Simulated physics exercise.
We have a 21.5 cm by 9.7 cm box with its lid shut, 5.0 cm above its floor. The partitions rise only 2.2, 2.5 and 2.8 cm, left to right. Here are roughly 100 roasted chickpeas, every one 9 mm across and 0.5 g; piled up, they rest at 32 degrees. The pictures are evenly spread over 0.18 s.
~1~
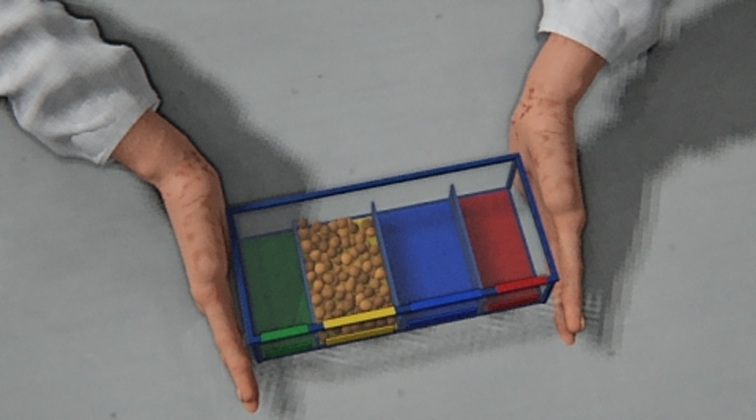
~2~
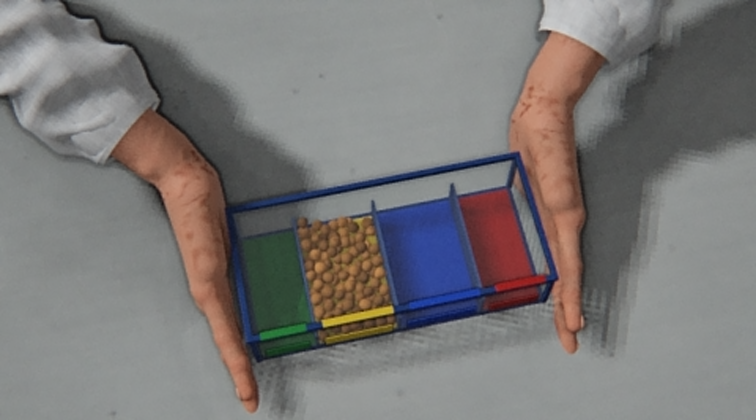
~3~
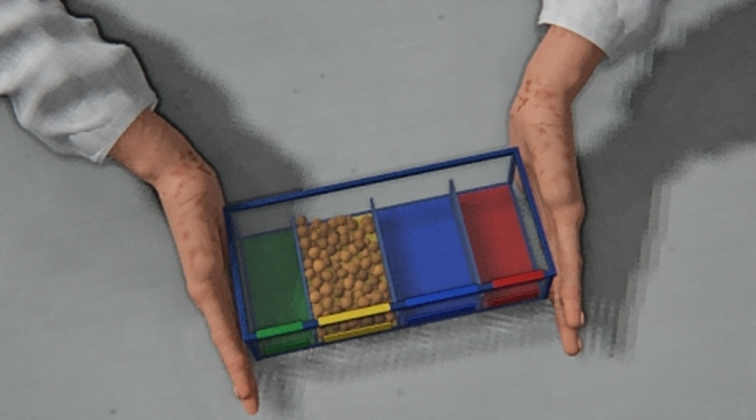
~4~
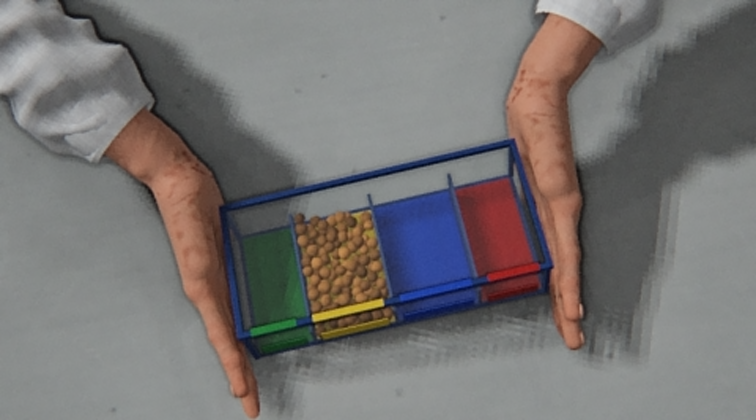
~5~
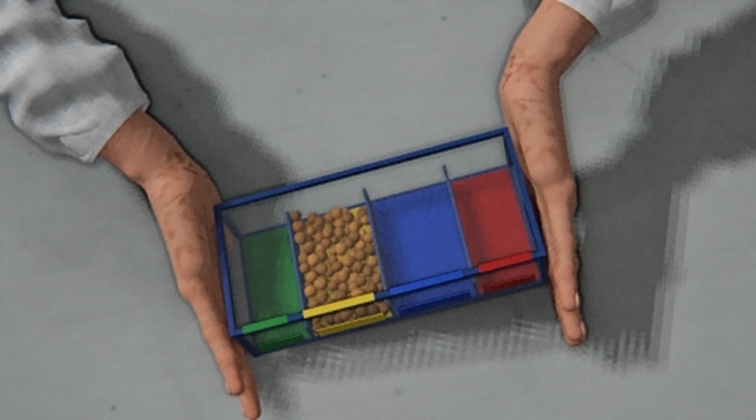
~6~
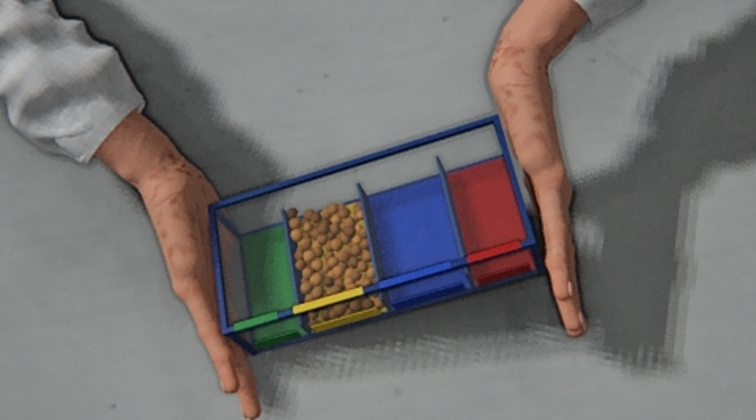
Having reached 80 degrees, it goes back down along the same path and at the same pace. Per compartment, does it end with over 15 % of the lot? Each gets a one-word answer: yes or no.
My answers are red no, blue no, green yes, yellow yes.
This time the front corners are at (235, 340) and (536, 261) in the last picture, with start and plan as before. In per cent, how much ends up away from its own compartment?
That gives some 20 per cent.
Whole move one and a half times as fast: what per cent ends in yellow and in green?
Result: Yellow = 45 %; green = 55 %.
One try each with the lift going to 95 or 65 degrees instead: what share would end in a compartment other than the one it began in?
Close to 75 in a hundred first, and 10 in a hundred second.
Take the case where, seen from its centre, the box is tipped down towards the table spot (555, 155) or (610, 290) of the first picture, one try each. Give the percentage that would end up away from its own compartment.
Roughly 60 % for the first direction, roughly 50 % for the second.
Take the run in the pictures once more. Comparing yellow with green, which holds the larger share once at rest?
That would be the yellow compartment.
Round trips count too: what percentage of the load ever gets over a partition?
Around 25 in a hundred.
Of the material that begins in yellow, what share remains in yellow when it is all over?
My estimate is roughly 70 percent.
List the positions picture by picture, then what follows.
The first frame shows box tilt 0 degrees, front corners at (253, 338) and (553, 277); yellow 100 %.
The second frame shows box tilt 1 degrees, front corners at (252, 337) and (552, 276).
The third frame shows box tilt 3 degrees, front corners at (249, 335) and (550, 271).
The fourth frame shows box tilt 7 degrees, front corners at (244, 333) and (547, 264), lowest corner left back.
The fifth frame shows box tilt 11 degrees, front corners at (236, 331) and (539, 253), lowest corner left back.
The sixth frame shows box tilt 16 degrees, front corners at (228, 329) and (529, 241), lowest corner left back; yellow 100 %.
Then, 0.55 s after the last picture, tilt 79 degrees; green 10 %, yellow 90 %.
Then, 0.91 s after the last picture, tilt 34 degrees; green 25 %, yellow 75 %.
Then, 1.37 s after the last picture, tilt 0 degrees; green 25 %, yellow 75 %.
In the end, red 0 %, blue 0 %, green 25 %, yellow 75 %.
